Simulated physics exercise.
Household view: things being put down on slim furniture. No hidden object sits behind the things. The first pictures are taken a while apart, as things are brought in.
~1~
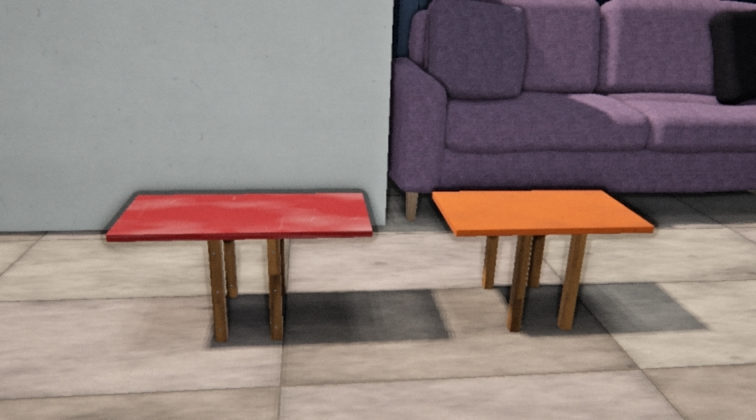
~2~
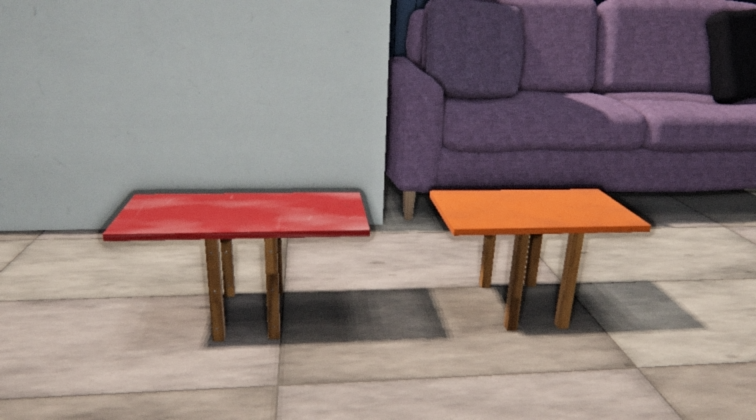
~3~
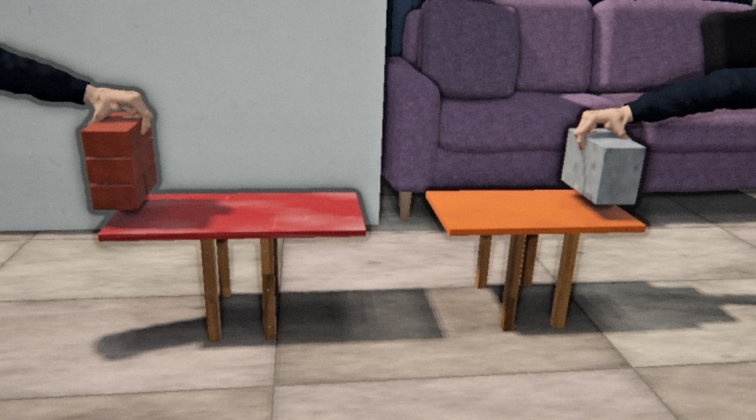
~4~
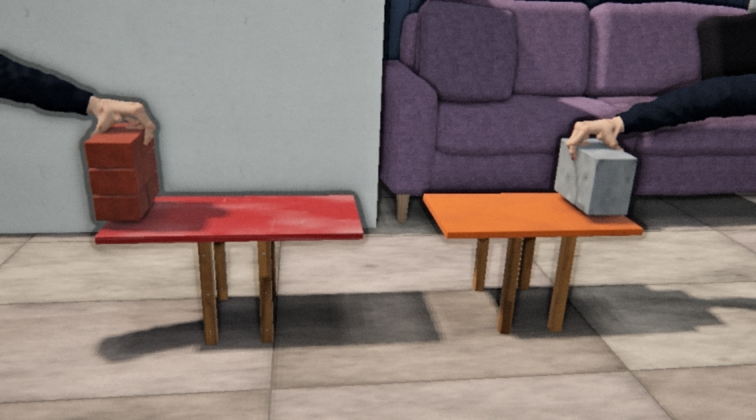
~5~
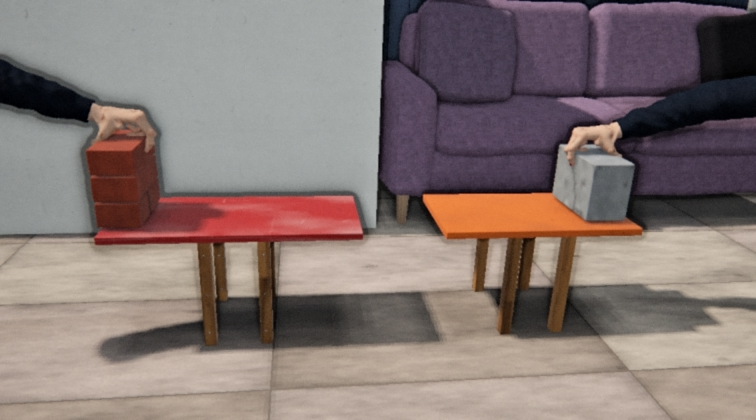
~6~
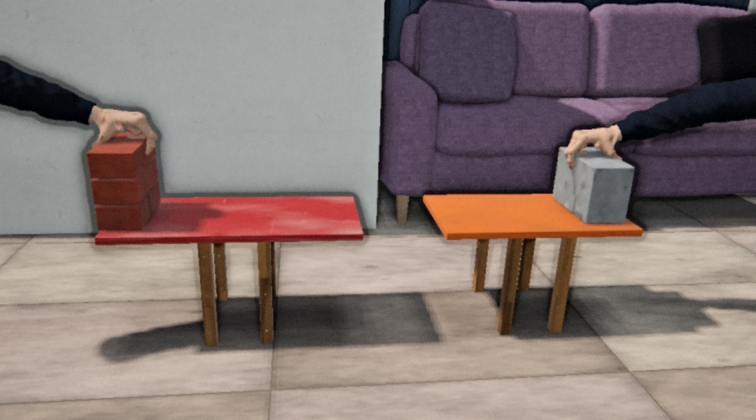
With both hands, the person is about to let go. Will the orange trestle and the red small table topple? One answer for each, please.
Orange trestle: Yes, it topples; red small table: Yes, it topples.
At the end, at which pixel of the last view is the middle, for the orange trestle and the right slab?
The first ends near (621, 236), the second near (732, 279).
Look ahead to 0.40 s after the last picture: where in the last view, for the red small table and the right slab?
Close to (179, 217) and (623, 197), in pixels.
Then, 0.40 s on from there, orange trestle turned 16° from its first pose near (556, 210); red small table turned 28° from its first pose near (180, 217).
Then, 0.60 s on from there, orange trestle turned 51° from its first pose near (613, 228); red small table turned 58° from its first pose near (122, 231).
Then, 0.80 s on from there, orange trestle turned 67° from its first pose near (634, 231); red small table turned 51° from its first pose near (136, 235).
In the end, the orange trestle goes over, near (621, 236); the red small table goes over, near (133, 237).
